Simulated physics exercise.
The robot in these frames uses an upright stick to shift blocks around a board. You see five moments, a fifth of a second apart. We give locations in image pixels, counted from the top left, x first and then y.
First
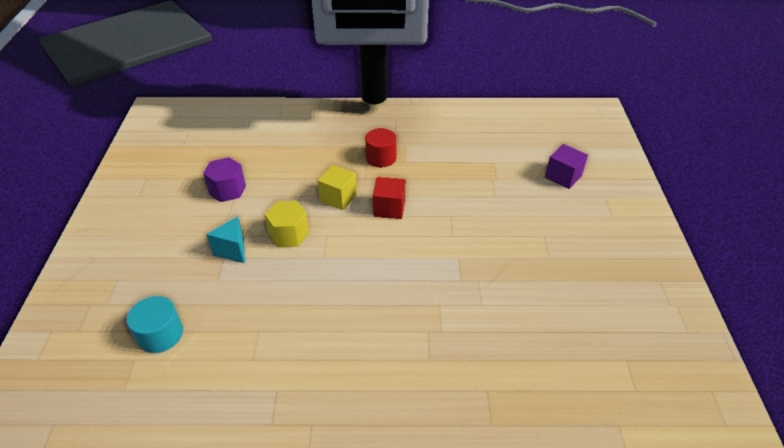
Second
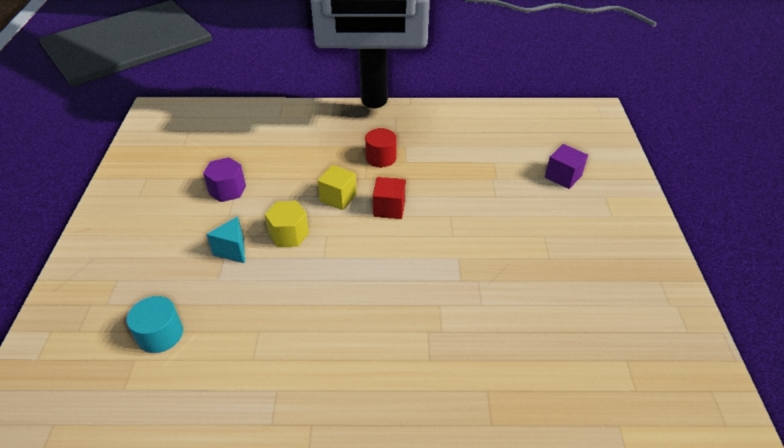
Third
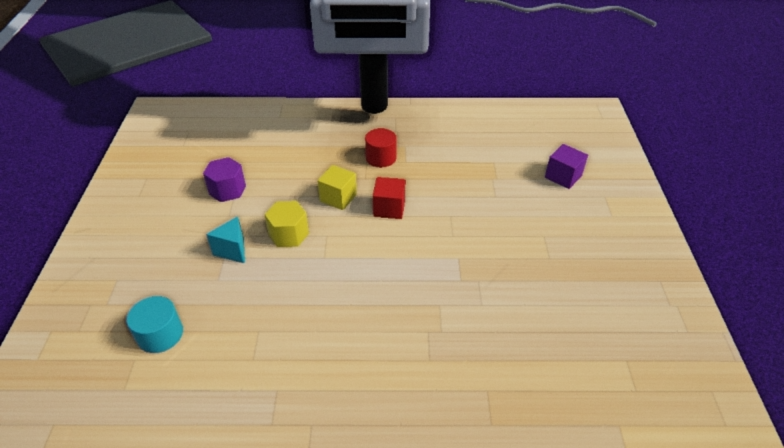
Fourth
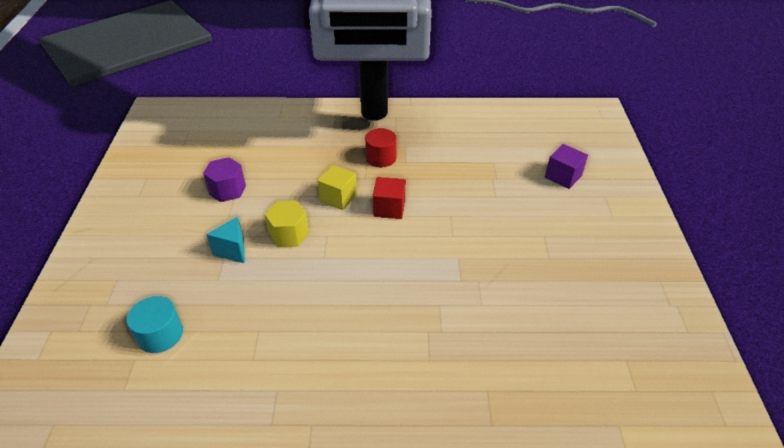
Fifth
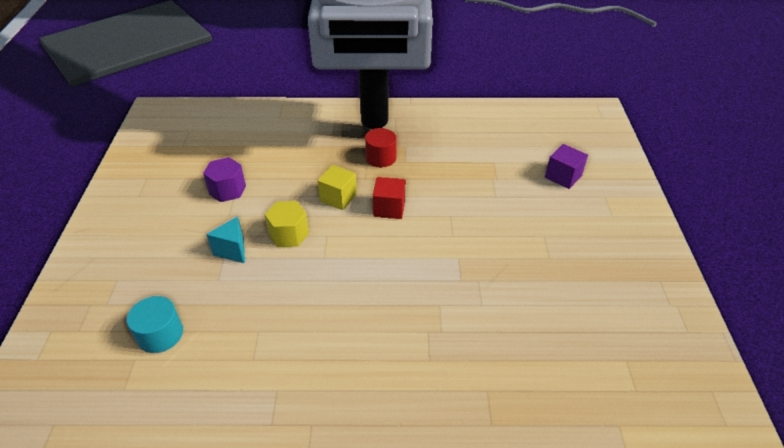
A robot arm's dark upright stick moved slightly down from the top edge of a wooden board toward a red round block, while all the colourful blocks stayed where they were.
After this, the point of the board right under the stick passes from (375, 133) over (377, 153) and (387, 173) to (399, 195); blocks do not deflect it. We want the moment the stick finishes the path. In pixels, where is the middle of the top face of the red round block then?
At roughly (410, 195).
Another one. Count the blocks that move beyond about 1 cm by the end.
I predict two.
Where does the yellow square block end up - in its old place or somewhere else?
It barely shifts, if at all.
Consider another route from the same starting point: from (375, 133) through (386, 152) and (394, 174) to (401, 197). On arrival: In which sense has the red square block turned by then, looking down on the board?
Looking down on the board, it turns counter-clockwise.
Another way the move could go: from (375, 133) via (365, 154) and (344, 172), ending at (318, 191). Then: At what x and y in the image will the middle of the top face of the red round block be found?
Its top centre lands on (381, 153).
On the path given first. One third of the way, stick (377, 142); red round block (385, 151).
Two thirds of the way, stick (387, 163); red round block (397, 172); red square block (390, 194), turned 10° clockwise.
At the end, stick (399, 184); yellow square block in place; red round block (410, 195); red square block (390, 214), turned 40° clockwise.
